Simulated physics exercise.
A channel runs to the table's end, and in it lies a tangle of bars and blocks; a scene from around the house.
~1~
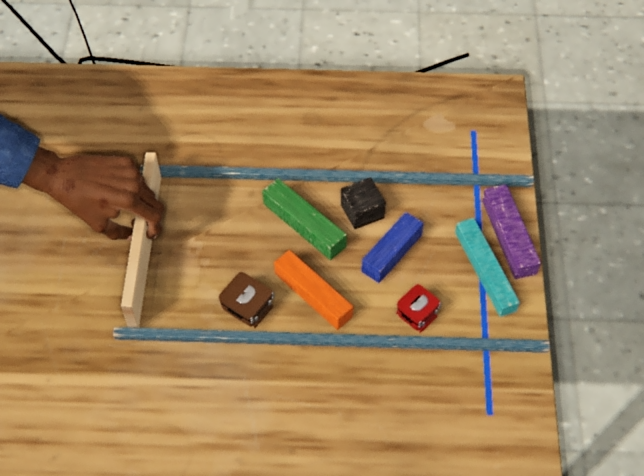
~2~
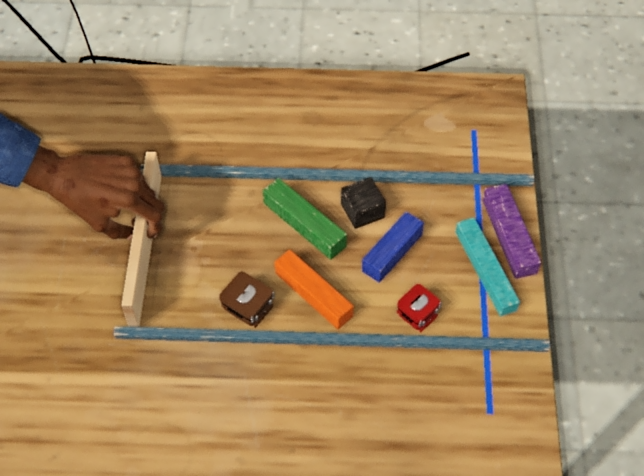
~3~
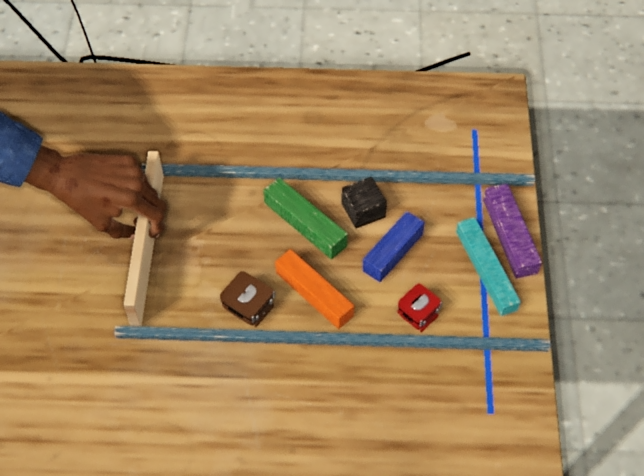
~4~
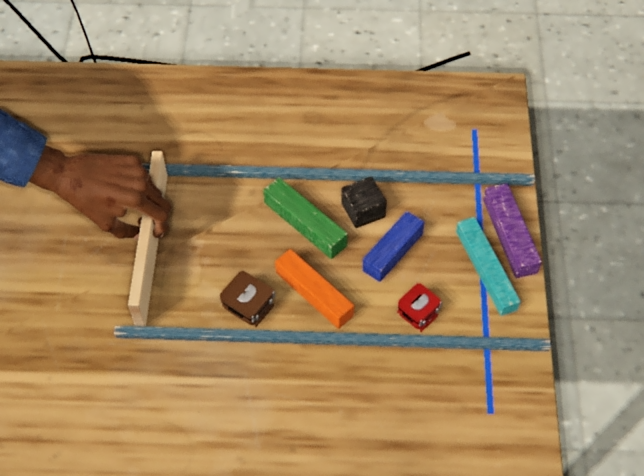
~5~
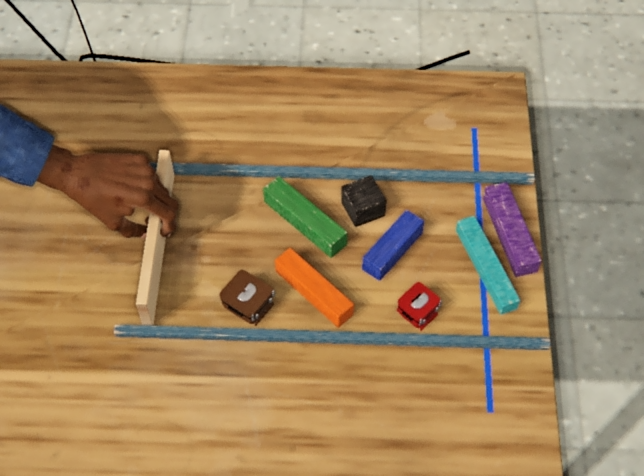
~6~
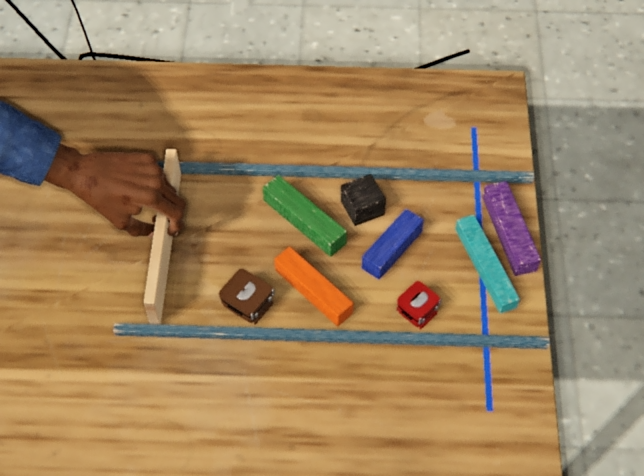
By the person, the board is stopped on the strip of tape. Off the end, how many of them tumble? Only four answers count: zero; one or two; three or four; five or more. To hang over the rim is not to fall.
My answer: Three or four.
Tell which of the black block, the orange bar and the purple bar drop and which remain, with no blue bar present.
Note: Black block is on by the end; orange bar is on by the end; purple bar is off by the end.
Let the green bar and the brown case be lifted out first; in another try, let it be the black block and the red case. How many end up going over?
Try 1: 2; try 2: 2.
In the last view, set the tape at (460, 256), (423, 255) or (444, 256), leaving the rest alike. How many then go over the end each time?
Respectively 3, 0 and 0.
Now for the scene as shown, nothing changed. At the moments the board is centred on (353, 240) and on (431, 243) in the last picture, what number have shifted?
It comes to 6 for the first spot, 8 for the other.
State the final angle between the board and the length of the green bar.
It comes to around 20 degrees.
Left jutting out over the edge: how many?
Overhang count: 3.
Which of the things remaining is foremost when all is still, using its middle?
Result: The blue bar.
Soon after, none off yet; purple bar at rest near (511, 228); turquoise bar at rest near (487, 263); red case at rest near (418, 306).
Then, none off yet; purple bar at rest near (511, 228); turquoise bar at rest near (487, 263); red case moved about its own width near (446, 312).
Further on, none off yet; purple bar moved a little near (529, 224); turquoise bar moved a little near (521, 254); red case moved well along near (532, 315).
At rest, the number that fall off is three or four; fallen, red case, turquoise bar and purple bar.
